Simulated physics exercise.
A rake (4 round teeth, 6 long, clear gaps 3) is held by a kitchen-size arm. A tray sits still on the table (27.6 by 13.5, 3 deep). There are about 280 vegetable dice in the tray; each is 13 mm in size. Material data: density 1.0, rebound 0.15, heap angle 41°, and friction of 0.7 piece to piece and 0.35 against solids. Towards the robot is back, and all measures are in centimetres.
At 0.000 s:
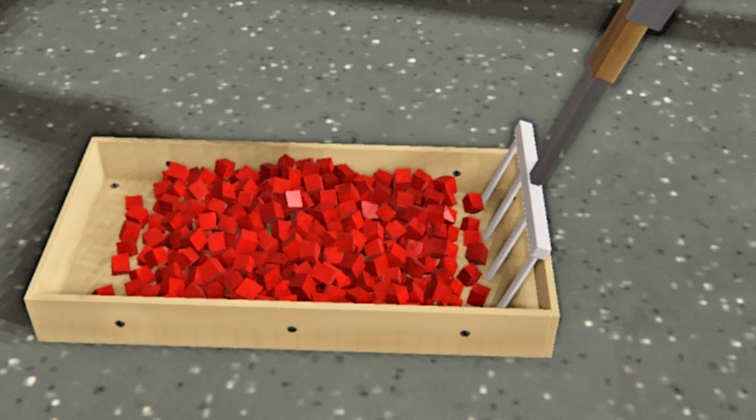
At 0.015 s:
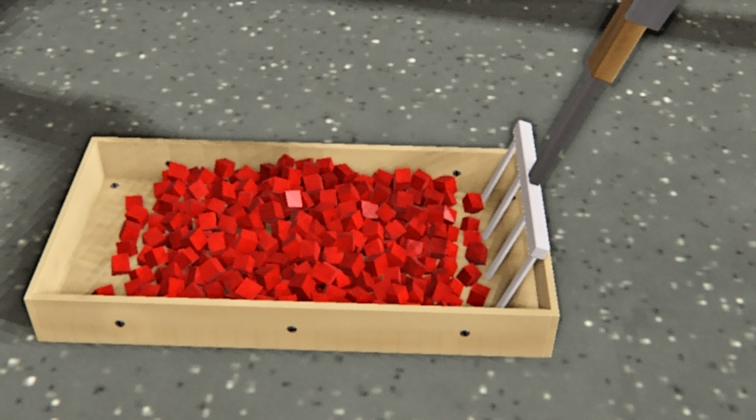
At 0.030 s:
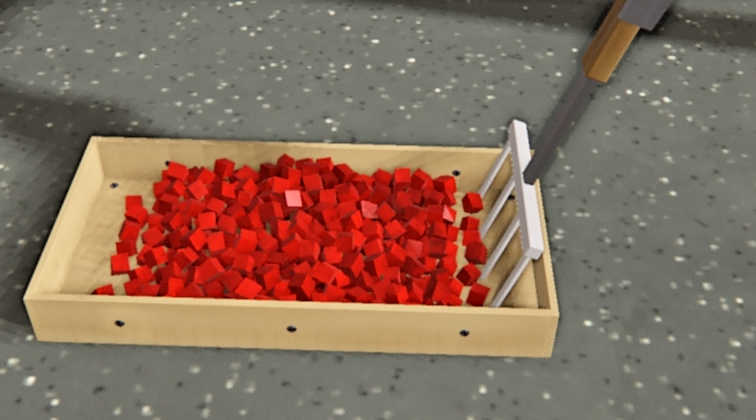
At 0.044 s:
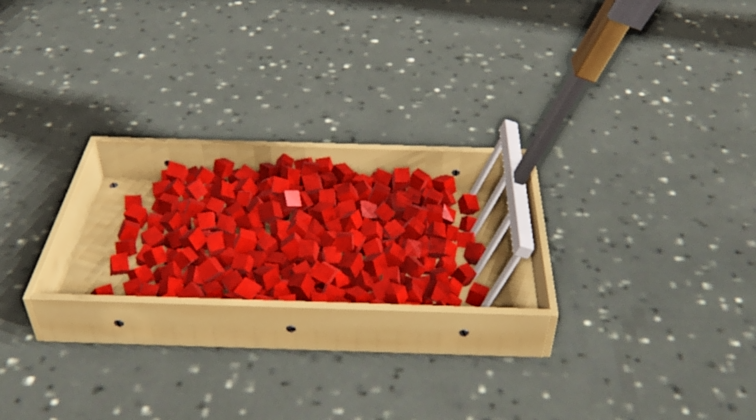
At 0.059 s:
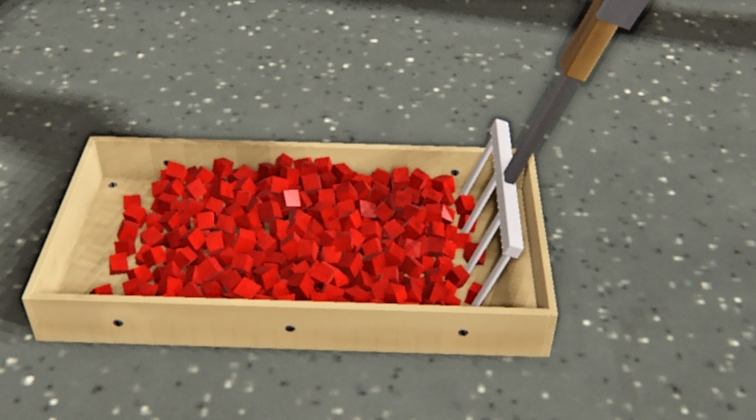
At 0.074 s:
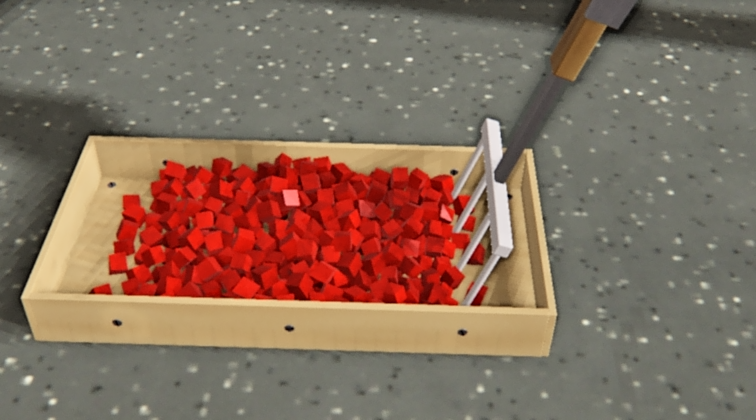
A rake with four teeth moved slowly left a short way from the right end of a wooden tray, its teeth reaching the edge of a pile of small red cubes that barely shifted.
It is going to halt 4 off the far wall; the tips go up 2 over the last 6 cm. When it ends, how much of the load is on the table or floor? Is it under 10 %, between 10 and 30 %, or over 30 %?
Under 10 %.
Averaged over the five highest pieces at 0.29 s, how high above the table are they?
4 cm.
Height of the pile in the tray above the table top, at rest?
Top height: Around 5.0 cm.
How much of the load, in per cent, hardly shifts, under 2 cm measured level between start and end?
I'd put it at about 20 in a hundred.
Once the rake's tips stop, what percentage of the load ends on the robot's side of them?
Some 65 %.
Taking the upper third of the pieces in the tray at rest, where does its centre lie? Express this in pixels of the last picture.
Near (118, 224).
By 0.29 s, sloping 71°, highest piece 4 above the table; 282 in the tray.
By 0.51 s, sloping 71°, highest piece 10 above the table; 279 in the tray, 3 in flight or on the tool.
By 0.81 s, sloping 71°, highest piece 5 above the table; 272 in the tray, 10 on the table or floor.
By 1.51 s, sloping 71°, highest piece 5 above the table; 272 in the tray, 10 on the table or floor.
Final count, 272 in the tray, 10 on the table or floor. That is 4 % on the table or floor.
